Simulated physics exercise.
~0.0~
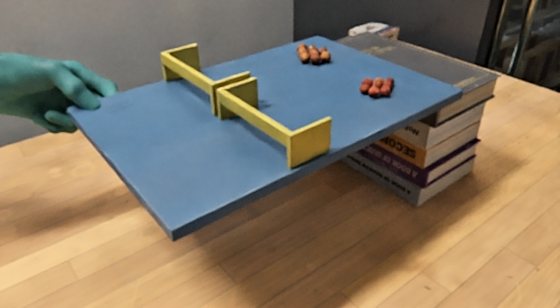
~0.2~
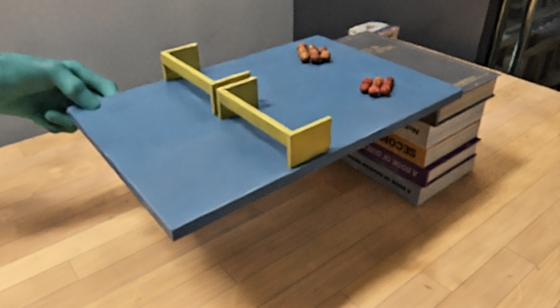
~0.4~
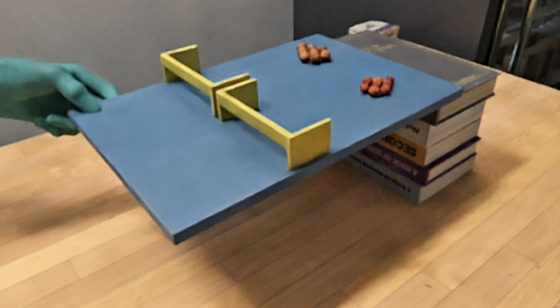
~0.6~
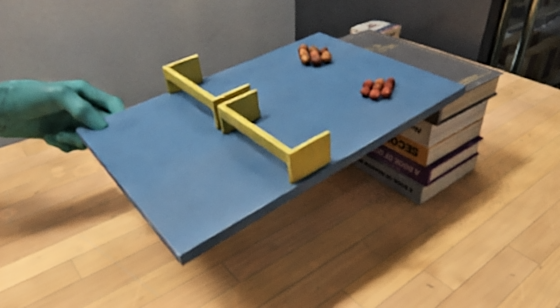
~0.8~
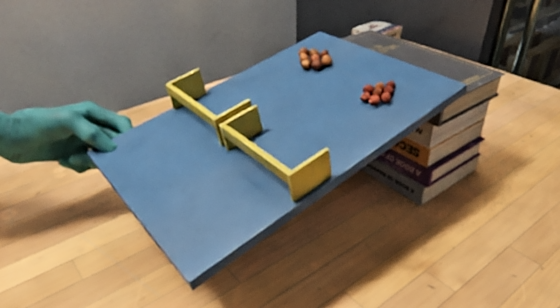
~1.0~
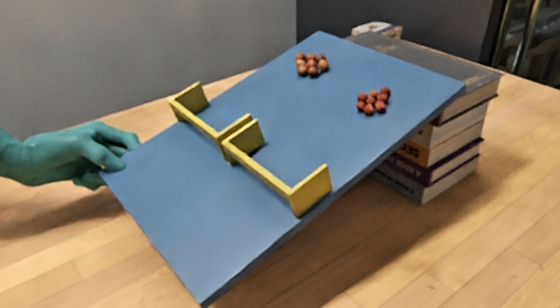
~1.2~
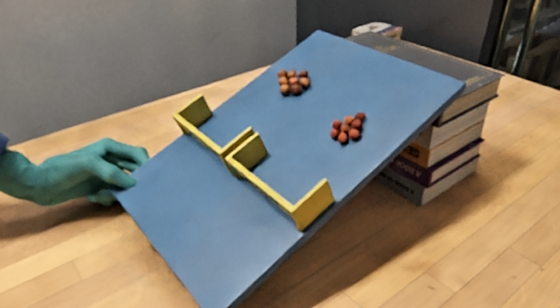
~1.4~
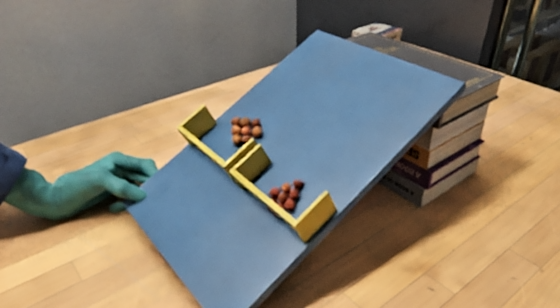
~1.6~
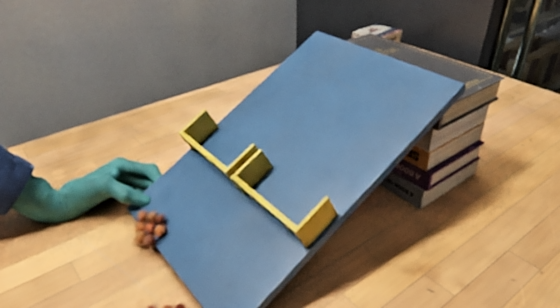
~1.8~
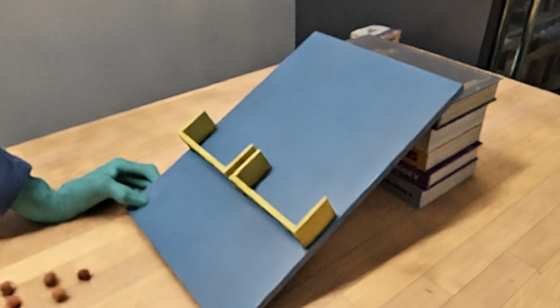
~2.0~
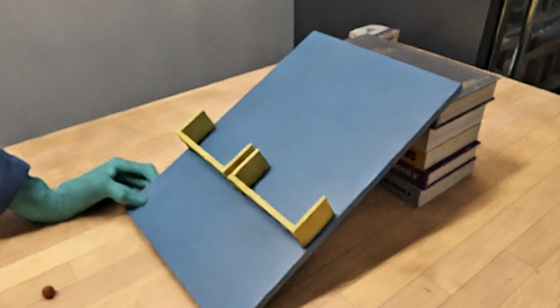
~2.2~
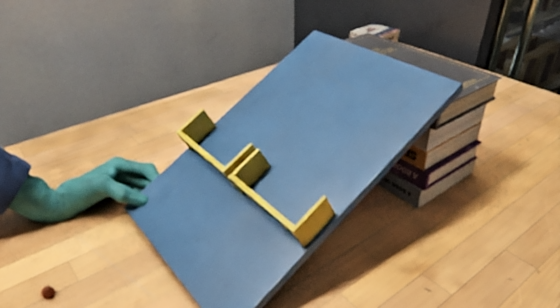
A gloved hand lowered one end of a blue board propped on books until it sloped down to the wooden table, and two clusters of small reddish-brown balls rolled down past the yellow barriers and off, leaving the board empty except for the barriers.
